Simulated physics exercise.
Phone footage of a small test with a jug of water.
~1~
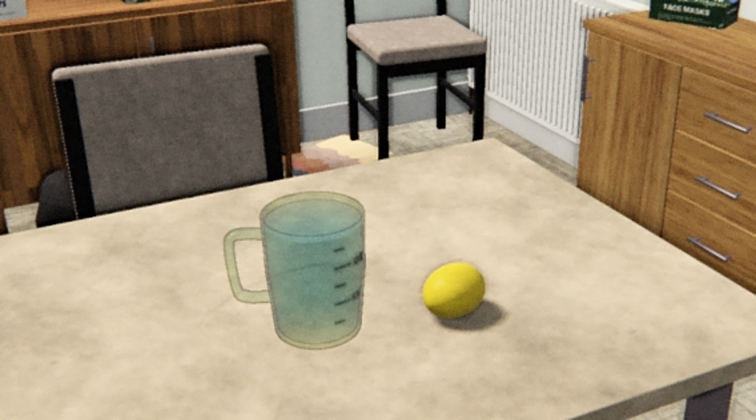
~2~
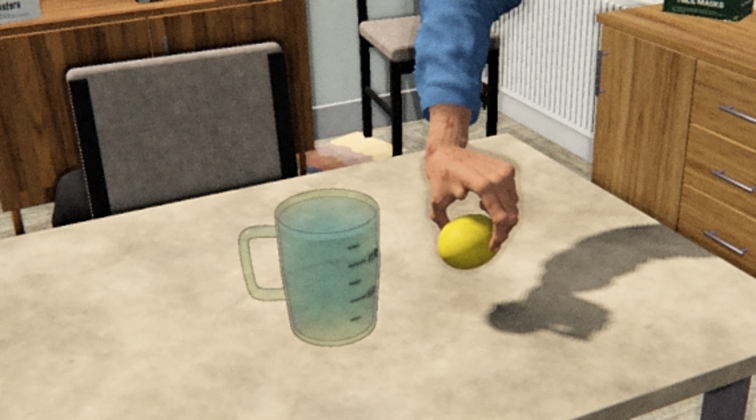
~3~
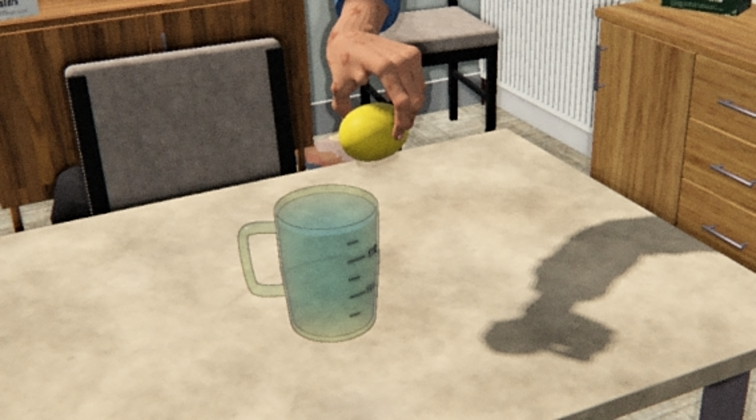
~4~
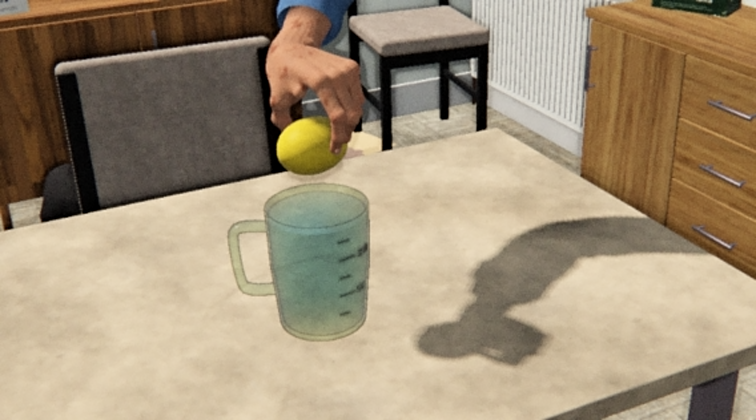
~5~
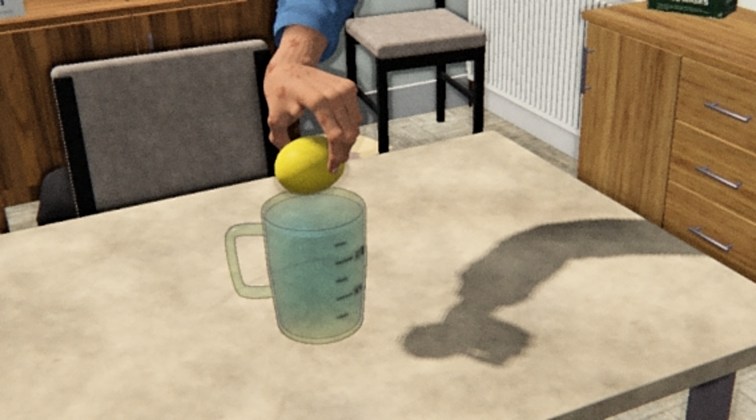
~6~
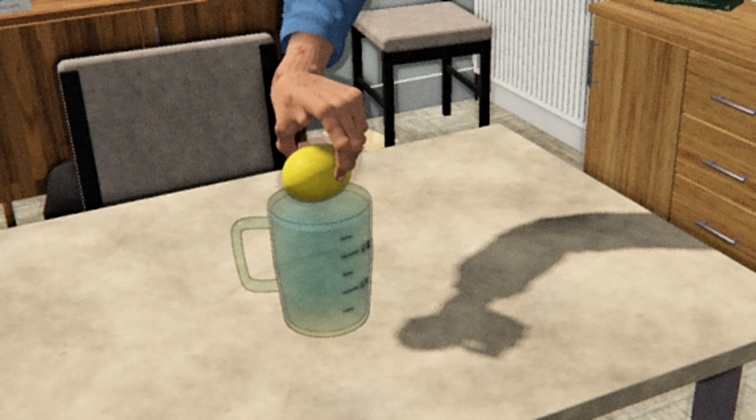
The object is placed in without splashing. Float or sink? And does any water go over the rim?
Once released it stays up top; meanwhile the jug pours over the edge.
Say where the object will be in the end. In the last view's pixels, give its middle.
Its centre ends up around (320, 217) in the last picture.
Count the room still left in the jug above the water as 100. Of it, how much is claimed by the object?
Roughly 170 in a hundred.
Soon after, the lemon enters the water; the jug is full to the brim.
Later, the lemon comes up again; the jug is full to the brim; some has gone over the rim.
In the end, the lemon floats; the jug is full to the brim; some has gone over the rim.
